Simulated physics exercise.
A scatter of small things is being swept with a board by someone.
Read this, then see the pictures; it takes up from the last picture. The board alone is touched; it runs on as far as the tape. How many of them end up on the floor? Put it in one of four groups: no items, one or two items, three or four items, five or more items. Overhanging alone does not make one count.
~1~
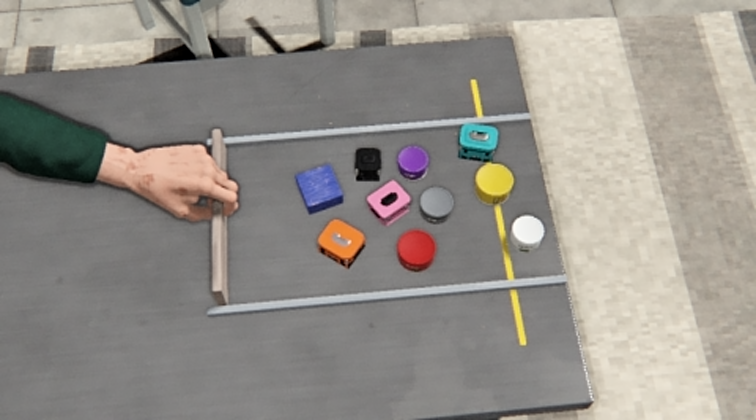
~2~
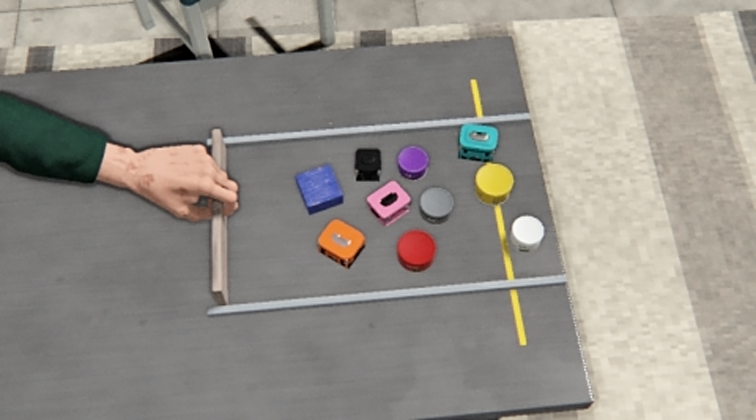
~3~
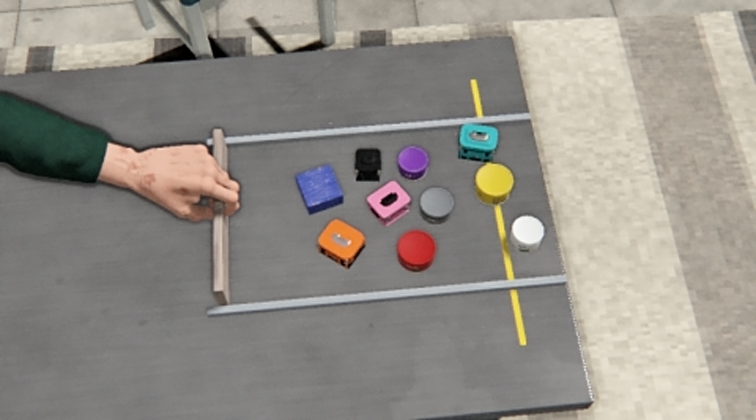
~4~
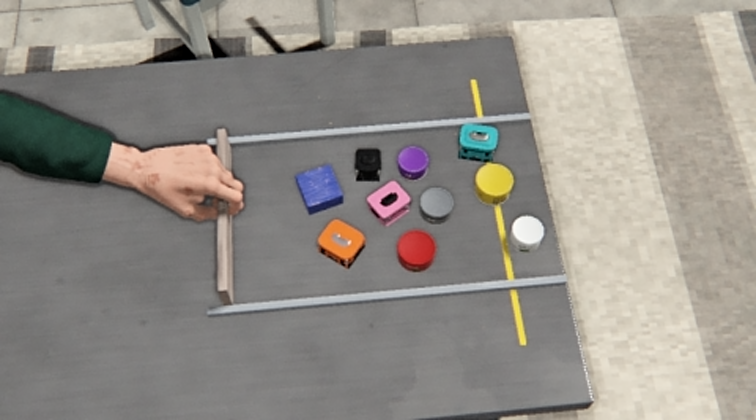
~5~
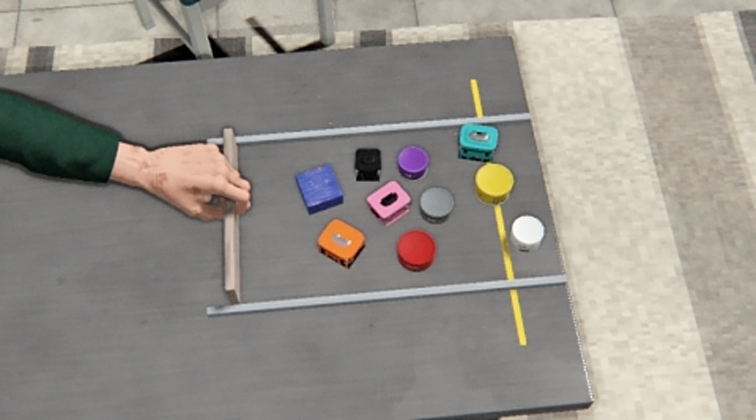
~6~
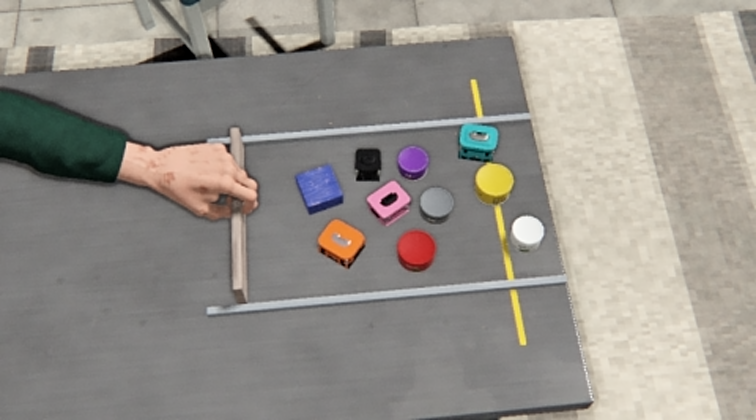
Group: Three or four items.
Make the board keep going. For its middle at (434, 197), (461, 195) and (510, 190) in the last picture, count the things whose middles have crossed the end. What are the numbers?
First 0, next 0, last 6.
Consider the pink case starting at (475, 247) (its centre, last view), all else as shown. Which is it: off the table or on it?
From that start the object is safe.
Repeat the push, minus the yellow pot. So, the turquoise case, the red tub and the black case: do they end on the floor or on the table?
The turquoise case is lost, the red tub remains up, the black case stays on.
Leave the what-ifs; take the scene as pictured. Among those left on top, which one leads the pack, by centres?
Looks like the pink case to me.
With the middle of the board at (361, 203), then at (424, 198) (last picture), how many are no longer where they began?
At first I count 7, and then 9.
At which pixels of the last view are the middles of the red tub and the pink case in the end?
Near (542, 259) and (546, 204).
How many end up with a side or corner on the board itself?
Total: 3.
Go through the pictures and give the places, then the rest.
The first picture shows white tub (526, 235); yellow pot (493, 185); turquoise case (478, 143); board (220, 215); tape (496, 201).
The second picture shows yellow pot (493, 185); blue block (320, 190).
The third picture shows turquoise case (478, 143); purple tin (413, 164).
The fourth picture shows white tub (526, 235); red tub (416, 251).
The fifth picture shows yellow pot (493, 185); grey tub (436, 206).
The sixth picture shows white tub (526, 235); yellow pot (493, 185); turquoise case (478, 143); board (239, 213); tape (496, 201).
A little later, none off yet; white tub at rest near (526, 235); yellow pot at rest near (493, 185); turquoise case at rest near (478, 143).
When it is over, the number that fall off is three or four; down, grey tub, turquoise case, yellow pot and white tub.
